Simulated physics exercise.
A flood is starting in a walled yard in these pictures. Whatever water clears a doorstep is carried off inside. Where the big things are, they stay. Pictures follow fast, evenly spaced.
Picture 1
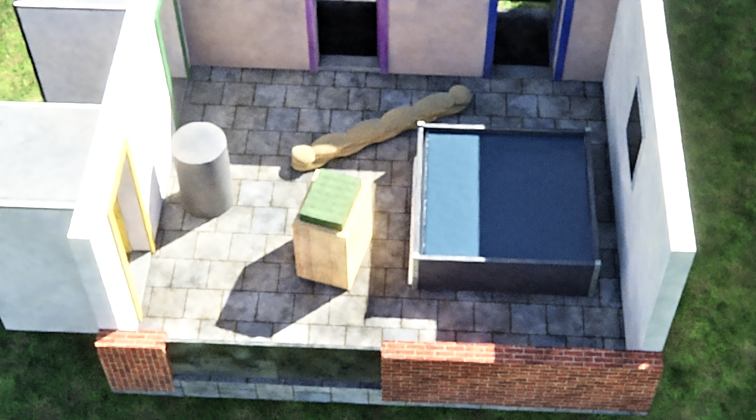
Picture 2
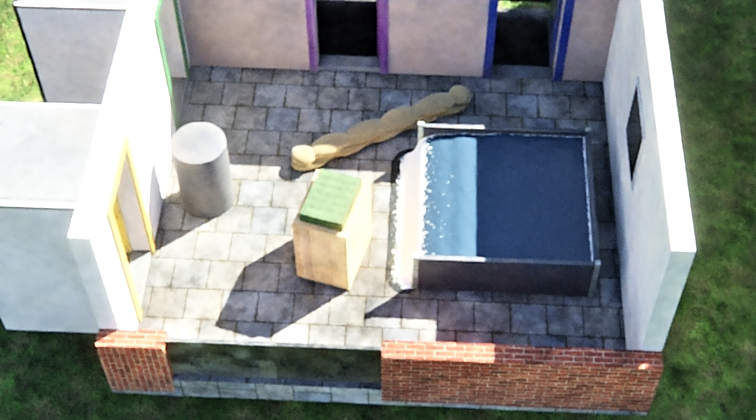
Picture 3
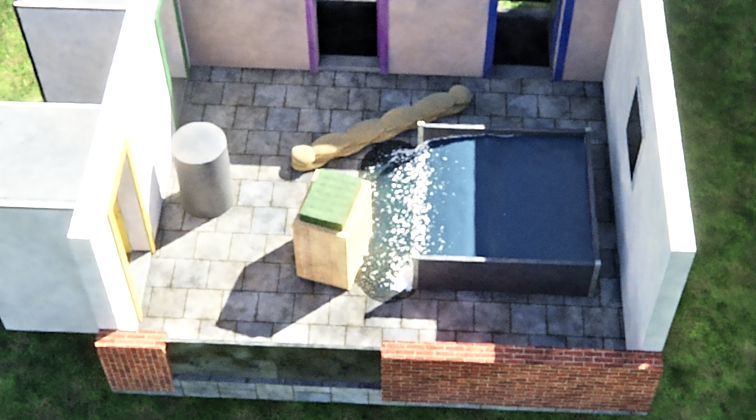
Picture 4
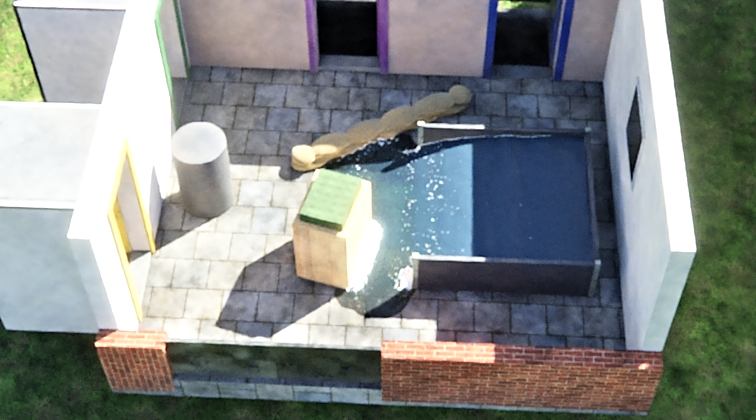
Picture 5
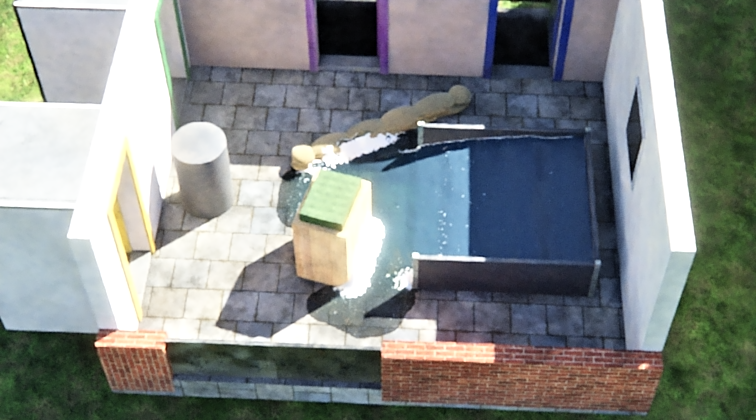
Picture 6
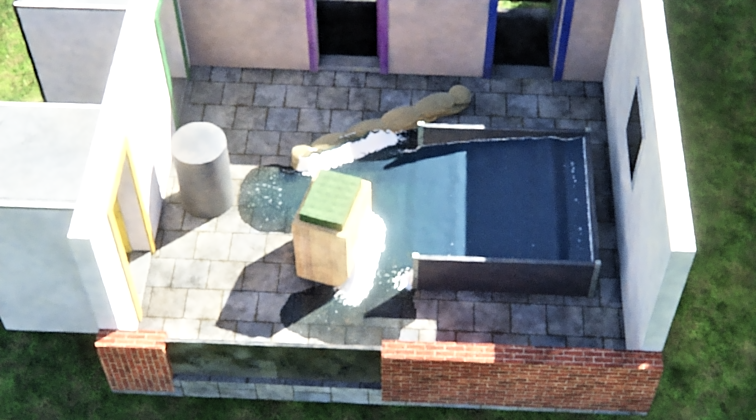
In a walled, paved yard, a tank of still dark water stands to the right of a wooden block with a green top, a grey cylinder and a twisted beam. Water bursts from the tank's left side, strikes the block and beam, then flows around the block toward the cylinder.
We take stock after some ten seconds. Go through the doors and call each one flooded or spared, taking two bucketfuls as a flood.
Blue door: Flooded, yellow door: Flooded, purple door: Spared, green door: Flooded.
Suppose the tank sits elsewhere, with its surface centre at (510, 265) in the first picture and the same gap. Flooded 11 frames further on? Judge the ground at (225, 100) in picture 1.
Untouched.
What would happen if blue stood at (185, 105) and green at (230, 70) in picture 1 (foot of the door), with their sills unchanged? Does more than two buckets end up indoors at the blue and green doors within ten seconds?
I'd say blue door overflows, while green door overflows.
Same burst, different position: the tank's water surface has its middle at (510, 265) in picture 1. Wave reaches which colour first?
It's the door marked yellow.
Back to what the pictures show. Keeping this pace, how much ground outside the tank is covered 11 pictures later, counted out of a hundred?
My estimate is roughly 60 percent.
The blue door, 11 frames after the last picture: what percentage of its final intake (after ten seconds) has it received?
Result: 0 % of the ten-second total.
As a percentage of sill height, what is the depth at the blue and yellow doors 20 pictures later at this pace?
Roughly 40 and 230 %.
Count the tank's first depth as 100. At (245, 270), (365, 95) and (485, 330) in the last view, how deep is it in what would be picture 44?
12, 6 and 8 in a hundred, in turn.
A moment on, water covers 35 % of the floor; the blue door not reached, the yellow door not reached, the purple door not reached, the green door not reached.
Next, water covers 60 % of the floor; the blue door not reached, the yellow door under two buckets in, the purple door not reached, the green door under two buckets in.
Then, water covers 80 % of the floor; the blue door wet at the sill, nothing in, the yellow door over two buckets in, the purple door wet at the sill, nothing in, the green door over two buckets in.
Later, water covers 95 % of the floor; the blue door under two buckets in, the yellow door far over two buckets in, the purple door wet at the sill, nothing in, the green door over two buckets in.
In the end, water covers 95 % of the floor; the blue door over two buckets in, the yellow door far over two buckets in, the purple door wet at the sill, nothing in, the green door over two buckets in.
